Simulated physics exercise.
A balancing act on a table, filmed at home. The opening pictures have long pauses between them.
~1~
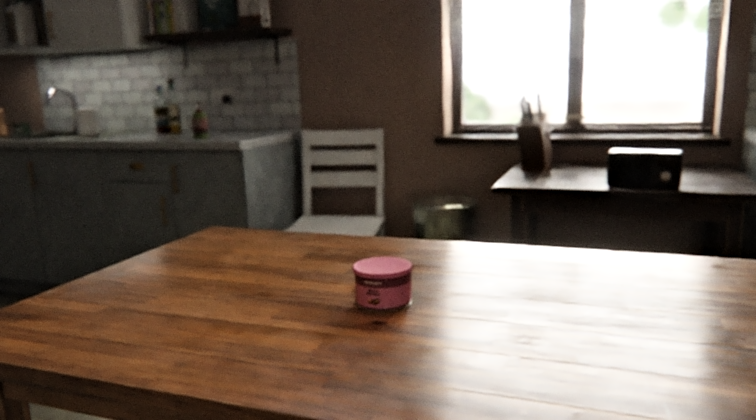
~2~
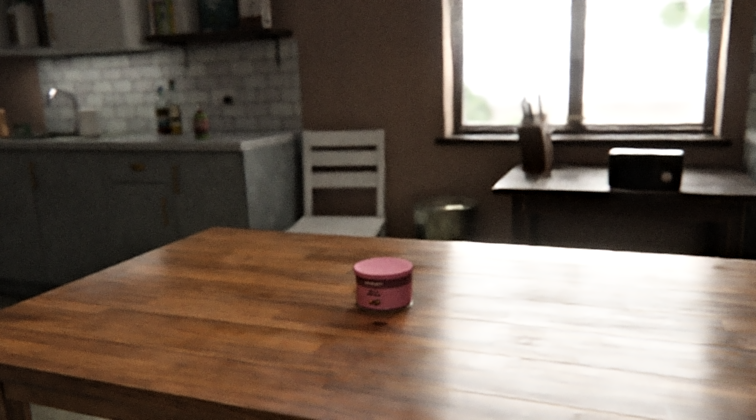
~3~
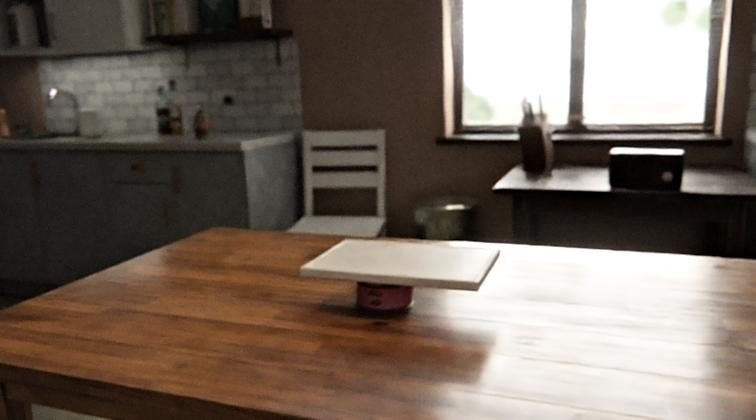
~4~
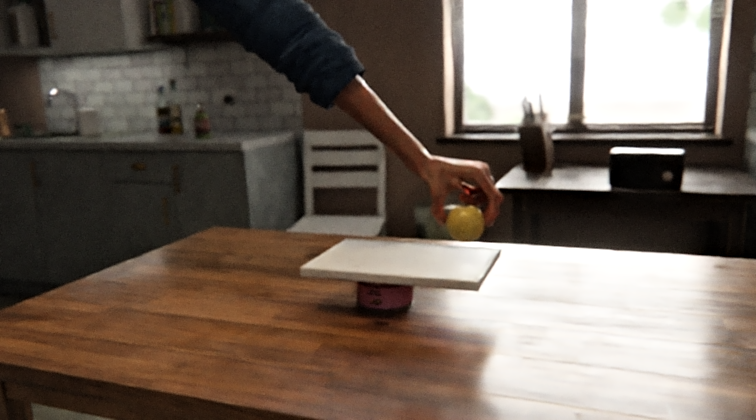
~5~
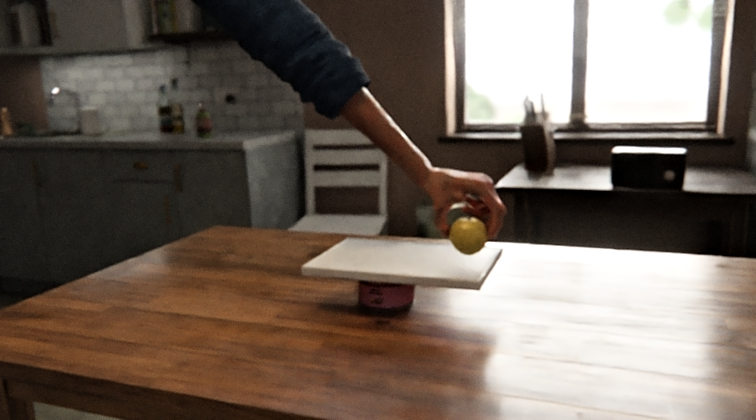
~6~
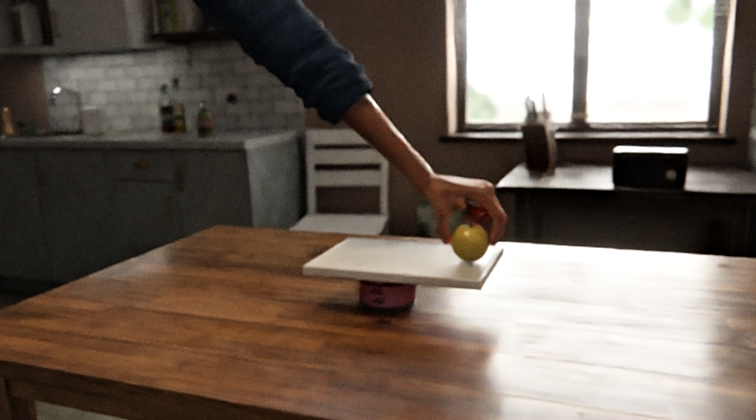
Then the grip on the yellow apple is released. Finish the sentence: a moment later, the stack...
It topples.
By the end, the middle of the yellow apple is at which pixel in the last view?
Roughly at pixel (516, 297).
Then, 0.30 s later than the last frame, yellow apple now fallen; white lid tilted by 26°.
Then, 0.50 s later than the last frame, white lid tilted by 30°.
When it is over, fallen, yellow apple; the other 2 as before. End places, in pixels of the last picture, yellow apple near (516, 297). The stack gives way.
